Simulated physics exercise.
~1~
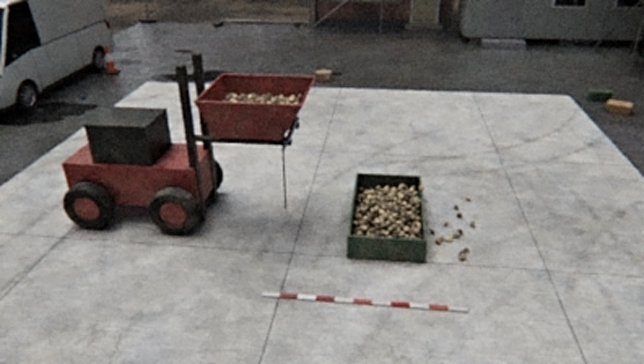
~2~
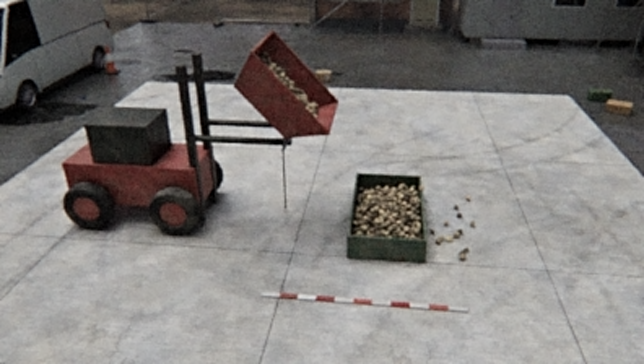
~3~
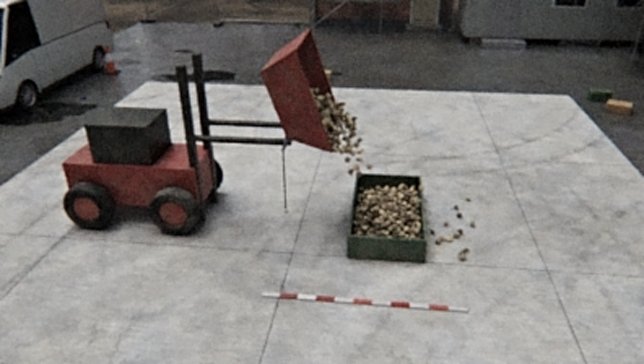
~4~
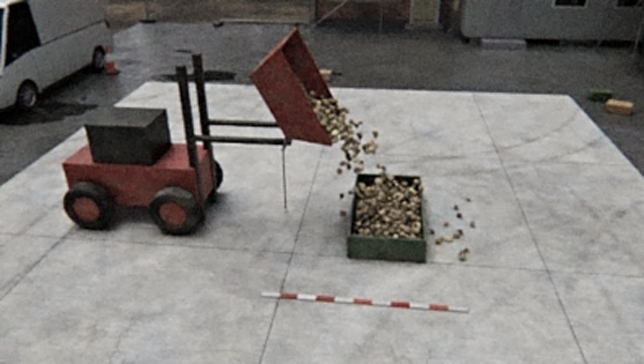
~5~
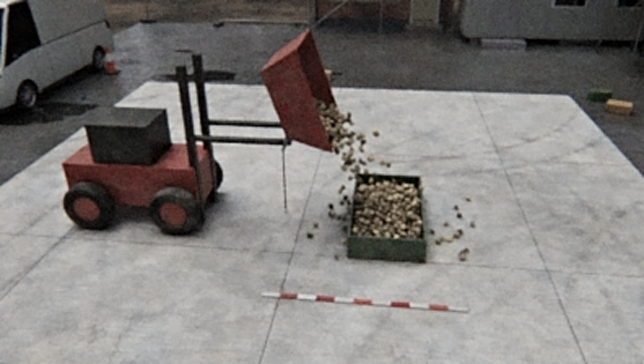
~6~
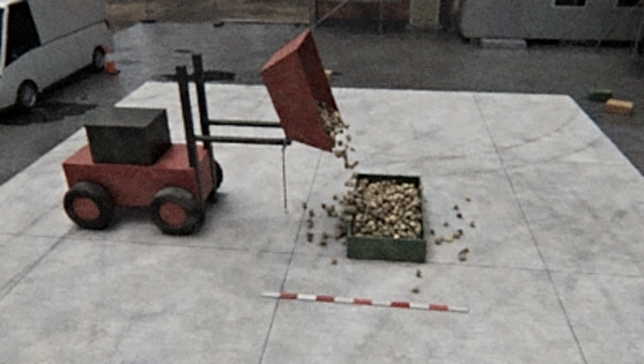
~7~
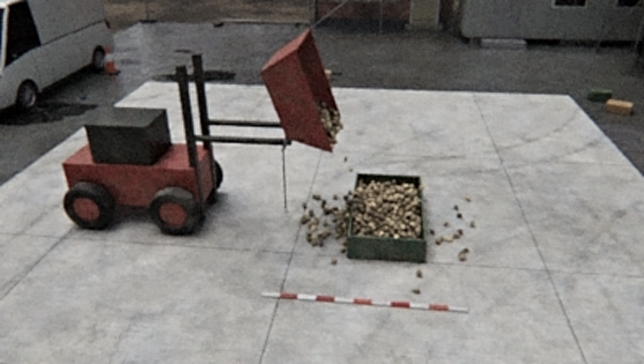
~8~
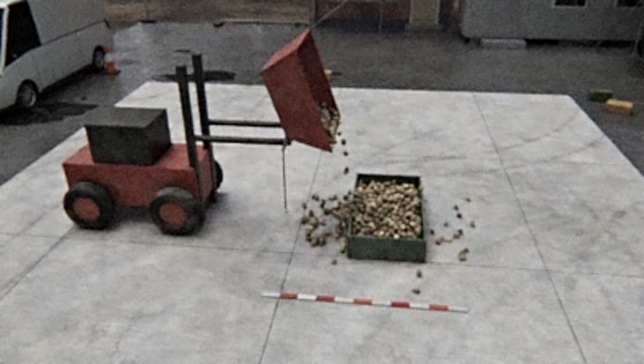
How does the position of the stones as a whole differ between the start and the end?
Taken together, the stones lie further right and lower at the end, because many have dropped from the raised red skip into the green bin and onto the ground beside it, though some are still in the skip.
